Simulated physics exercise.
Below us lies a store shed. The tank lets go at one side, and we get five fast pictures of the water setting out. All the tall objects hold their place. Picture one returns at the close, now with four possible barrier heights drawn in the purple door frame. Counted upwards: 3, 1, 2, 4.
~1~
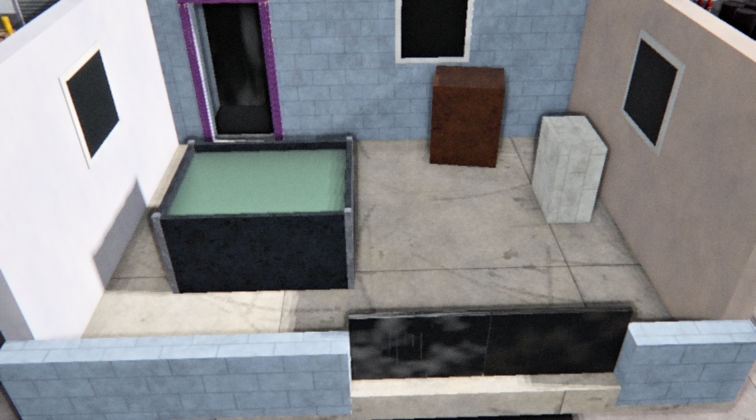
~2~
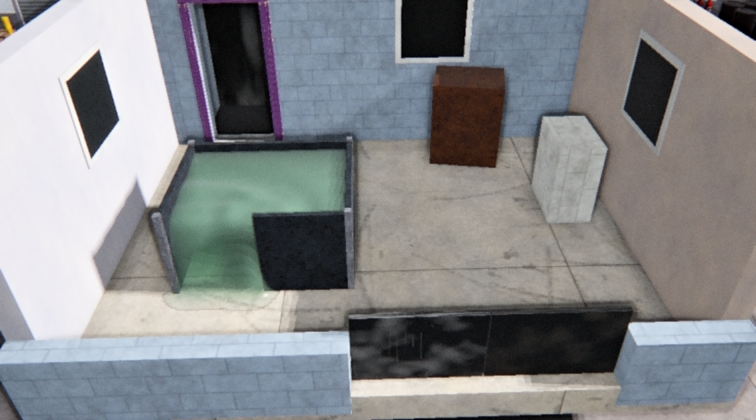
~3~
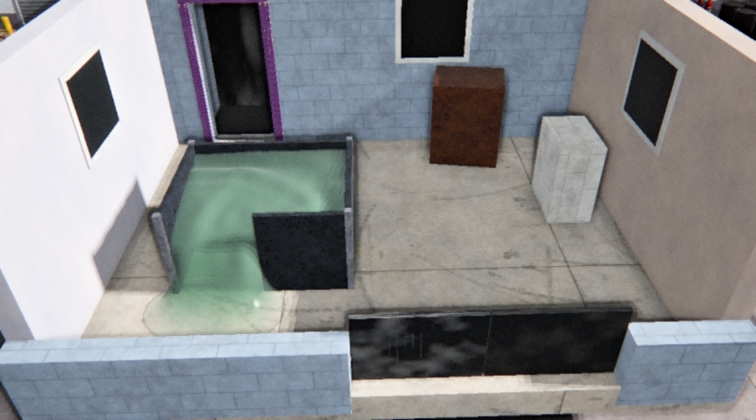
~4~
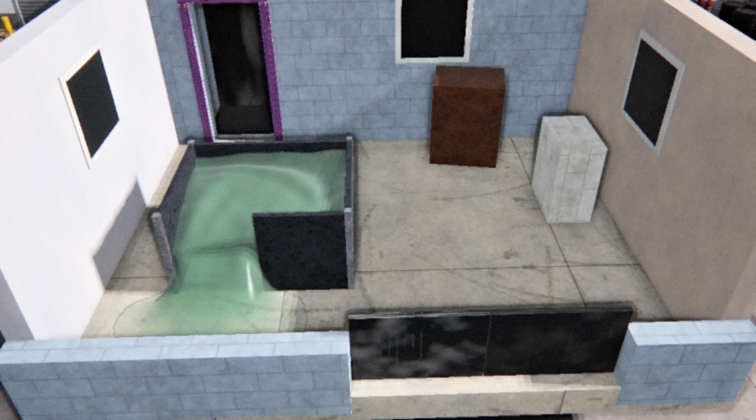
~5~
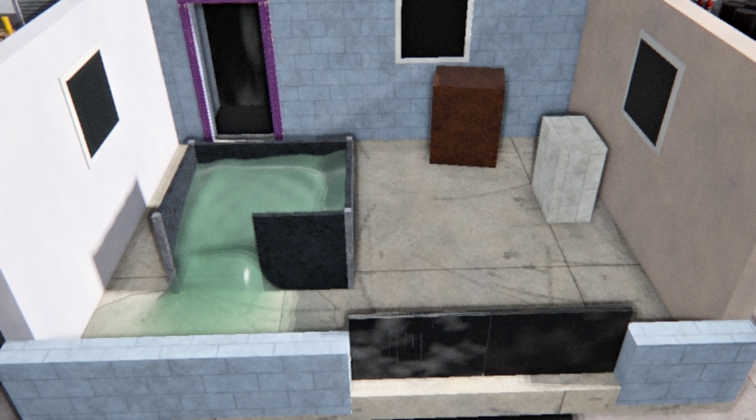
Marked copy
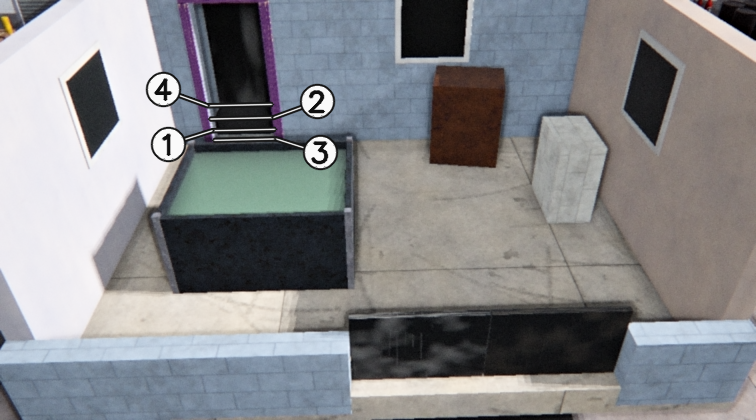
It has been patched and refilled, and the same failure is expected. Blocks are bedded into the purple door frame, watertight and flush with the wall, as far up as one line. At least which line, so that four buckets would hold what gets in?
1 is the one.
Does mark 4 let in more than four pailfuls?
No, not at all.
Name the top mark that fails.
Mark 3.
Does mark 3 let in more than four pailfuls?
Yes, that goes wrong.
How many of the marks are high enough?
Three.
In white, 1 at (243, 129); 2 at (241, 118); 3 at (245, 139); 4 at (239, 105); from the bottom up 3, 1, 2, 4.
With 1, a splash gets over, under a bucket.
With 2, nothing gets over.
With 3, some 20 bucketfuls get in.
With 4, nothing gets over.
